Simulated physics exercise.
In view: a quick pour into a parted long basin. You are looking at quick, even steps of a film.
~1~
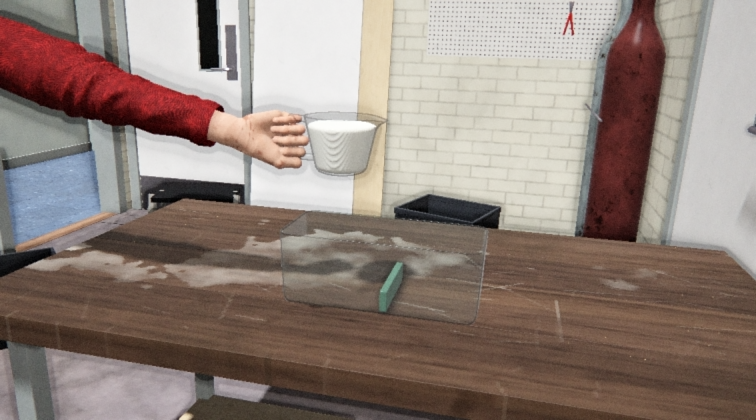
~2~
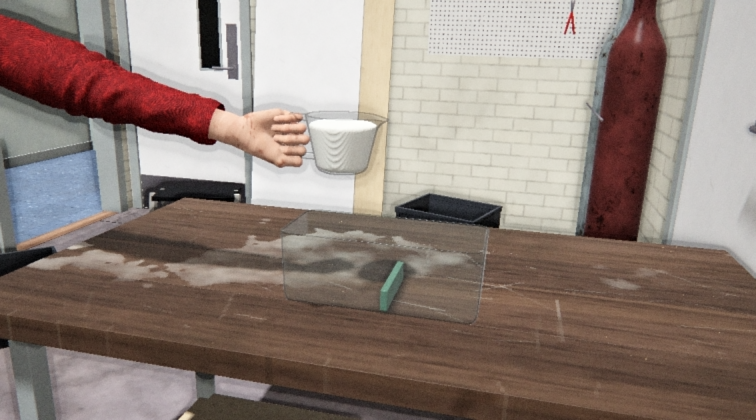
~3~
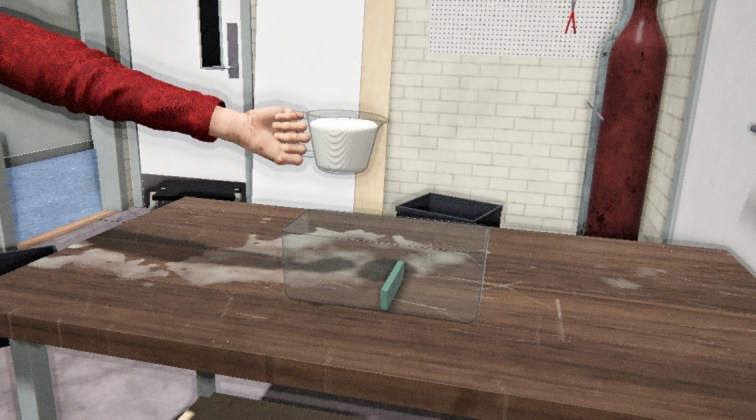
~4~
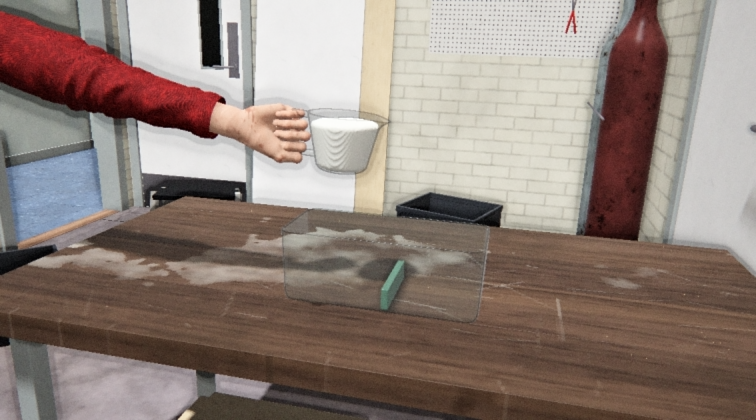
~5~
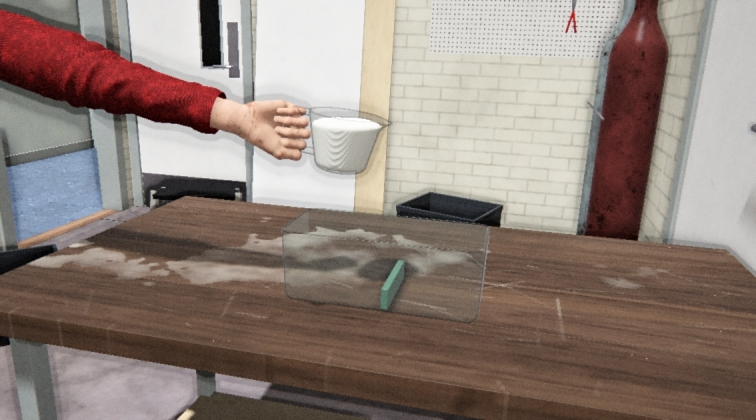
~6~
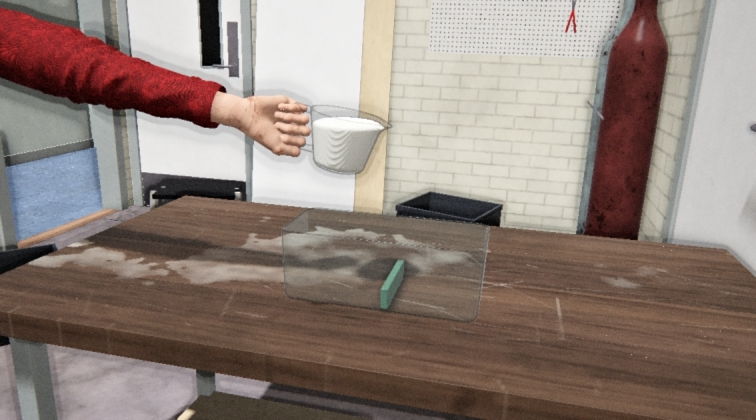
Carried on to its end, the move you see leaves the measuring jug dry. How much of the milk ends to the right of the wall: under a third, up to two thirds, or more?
The share right of the wall lands past the two-thirds mark.
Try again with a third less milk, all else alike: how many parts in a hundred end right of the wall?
Roughly 85 %.
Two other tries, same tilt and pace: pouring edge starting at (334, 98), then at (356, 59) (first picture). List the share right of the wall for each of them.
Try one: 5 %; try two: 65 %.
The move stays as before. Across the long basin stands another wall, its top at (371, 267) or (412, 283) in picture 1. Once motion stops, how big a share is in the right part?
My guess is some 95 percent the first time and some 60 percent the second.
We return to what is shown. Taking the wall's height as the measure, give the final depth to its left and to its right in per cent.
Once still, it is 10 % on the left and 70 % on the right.
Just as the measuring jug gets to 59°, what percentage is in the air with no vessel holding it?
Estimated at 25 per cent or so.
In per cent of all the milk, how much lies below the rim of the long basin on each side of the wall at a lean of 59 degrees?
0 percent or so left, 10 percent or so right.
A moment on, the measuring jug is tipped part way and 68 per cent is still to pour, 0 is left of the wall and 10 right of it.
Next, the measuring jug is tipped on its side and 14 per cent is still to pour, 2 is left of the wall and 68 right of it.
Then the measuring jug is tipped on its side and 1 per cent is still to pour, 9 is left of the wall and 89 right of it.
Later the measuring jug is tipped on its side and 0 per cent is still to pour, 10 is left of the wall and 89 right of it.
Finally, 10 per cent lies left of the wall, 89 right of it and 1 outside.
